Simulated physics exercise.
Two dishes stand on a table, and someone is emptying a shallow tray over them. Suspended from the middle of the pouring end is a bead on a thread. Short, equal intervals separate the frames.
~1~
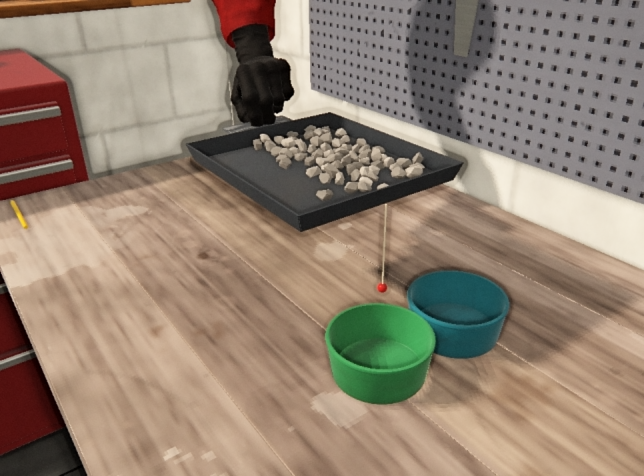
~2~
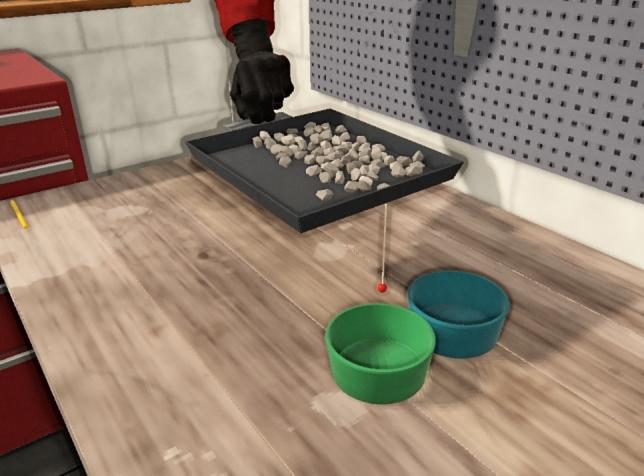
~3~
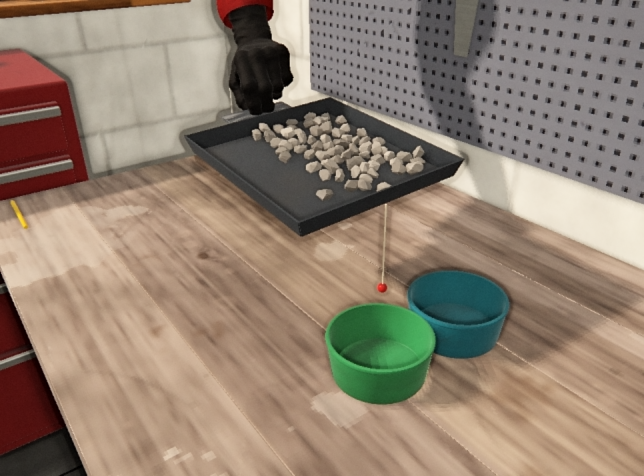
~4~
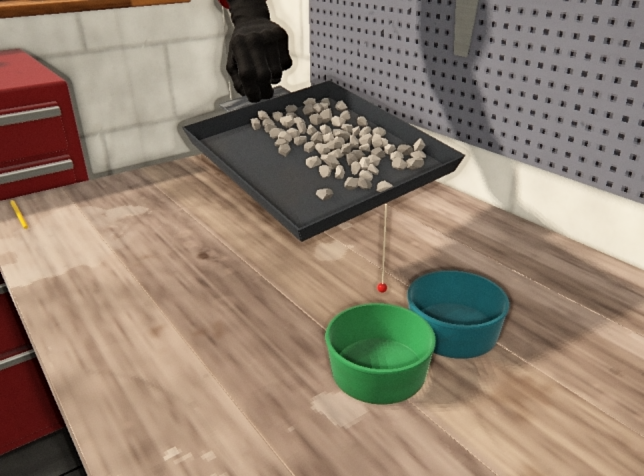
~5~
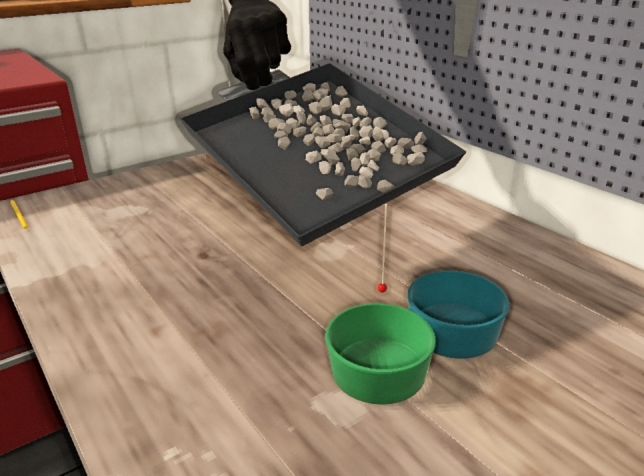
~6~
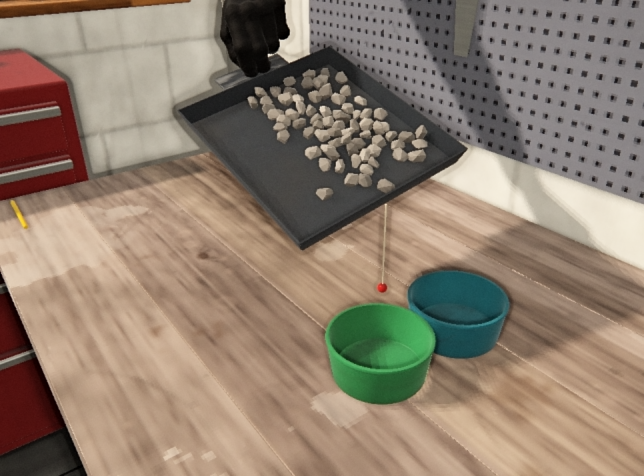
A black-gloved hand raising the back of a dark tray of gravel, its front left corner dipping above green and blue dishes.
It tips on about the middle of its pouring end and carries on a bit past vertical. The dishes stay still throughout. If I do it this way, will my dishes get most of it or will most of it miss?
Most of it misses the dishes.
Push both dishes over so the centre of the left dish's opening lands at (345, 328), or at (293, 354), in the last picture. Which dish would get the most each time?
Try 1: The dish to the left; try 2: The dish to the left.
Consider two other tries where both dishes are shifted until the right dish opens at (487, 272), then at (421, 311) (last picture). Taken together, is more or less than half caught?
Try 1: A lesser share; try 2: The greater share.
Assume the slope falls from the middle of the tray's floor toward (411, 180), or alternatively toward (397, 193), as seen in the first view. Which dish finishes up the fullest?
The first try: The right one. The second: The right dish.
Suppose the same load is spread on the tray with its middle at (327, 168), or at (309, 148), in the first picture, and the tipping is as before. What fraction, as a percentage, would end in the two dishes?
Roughly 30 per cent, then 20 per cent.
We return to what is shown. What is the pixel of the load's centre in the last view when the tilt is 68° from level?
Roughly at (318, 226).
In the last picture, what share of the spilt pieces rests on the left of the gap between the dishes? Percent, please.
About 100 percent of the spill.
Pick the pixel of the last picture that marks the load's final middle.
Resting centre, last picture - approx. (312, 373).
Shortly afterwards, tray tipped steeply; all but a few on the tray; a little in the air.
Next, tray tipped past a quarter turn; a little on the tray; near a quarter in the left dish; near two thirds outside both; a little in the air.
Some moments later, tray tipped past a quarter turn; near a quarter in the left dish; the bulk outside both.
In the end, tray tipped past a quarter turn; near a quarter in the left dish; none at all in the right dish; the bulk outside both.
